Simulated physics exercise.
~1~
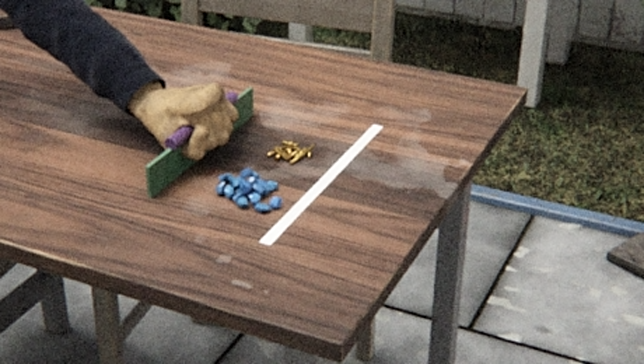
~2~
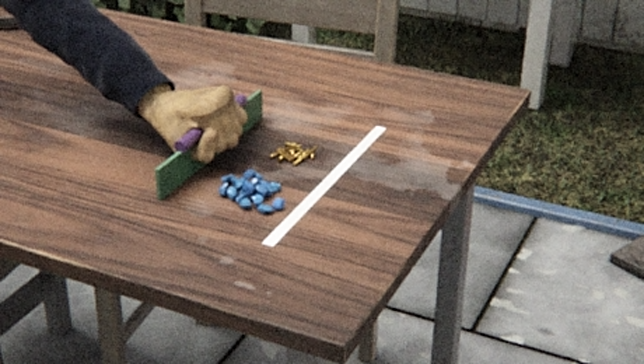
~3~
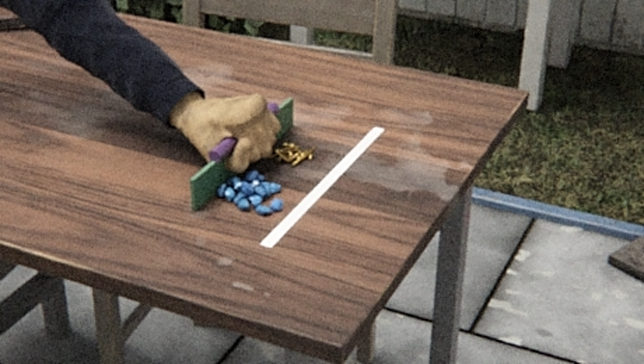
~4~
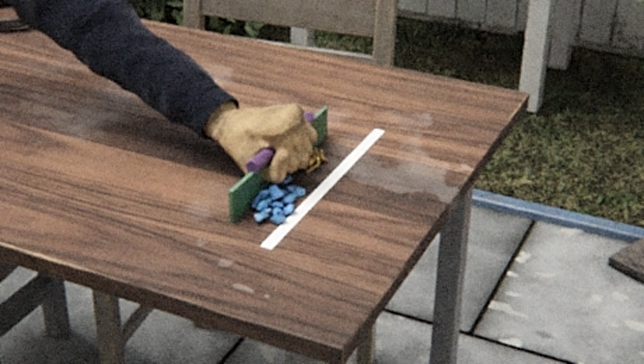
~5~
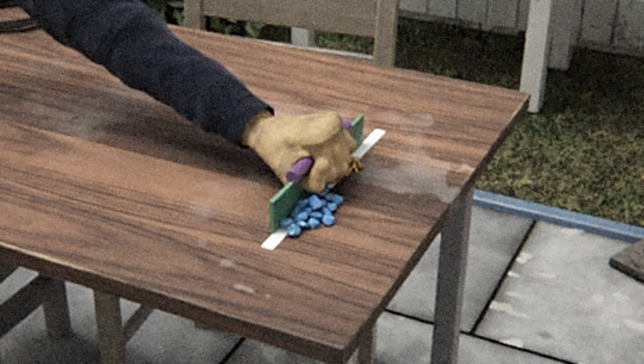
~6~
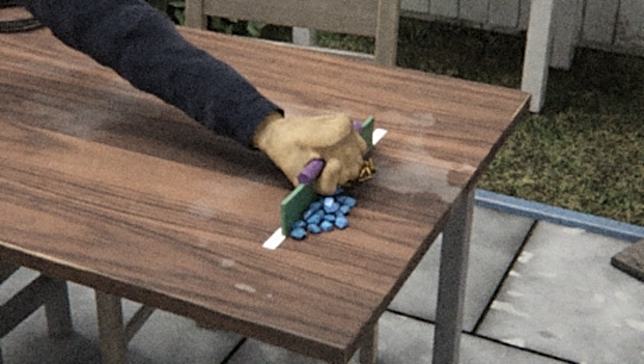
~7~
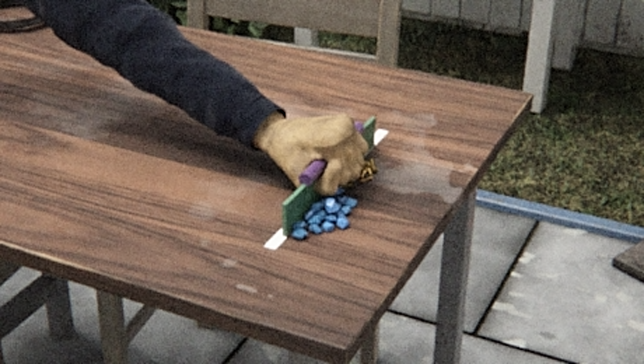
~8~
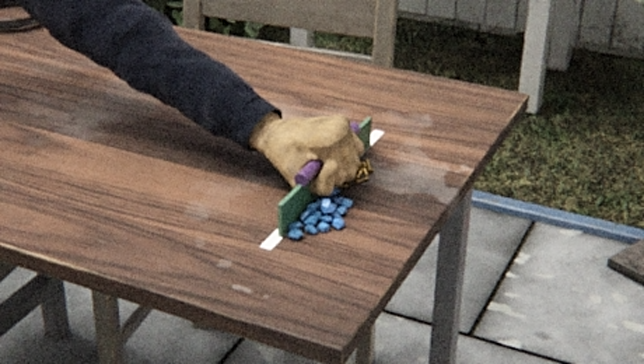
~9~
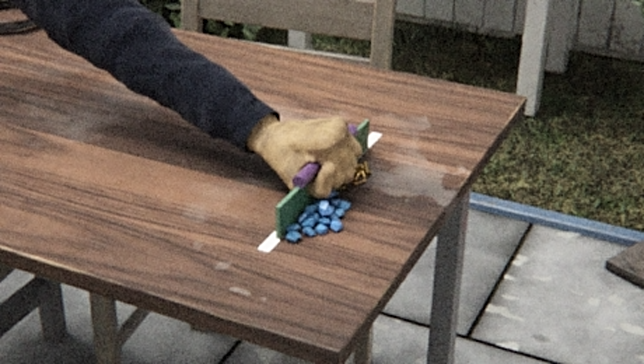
On an outdoor wooden table beside paving and grass, a gloved hand in a dark sleeve holds a green scraper with a purple handle, left of a small heap of blue pebble-like pieces and a smaller heap of gold-coloured bits. A strip of white tape lies across the table to their right. The hand slides the scraper rightward until it reaches the two heaps, then pushes both along toward the tape. The pieces cross the strip, and the scraper stops on it. The hand stays there, with the blue and gold heaps both still resting on the tabletop, short of the edge.
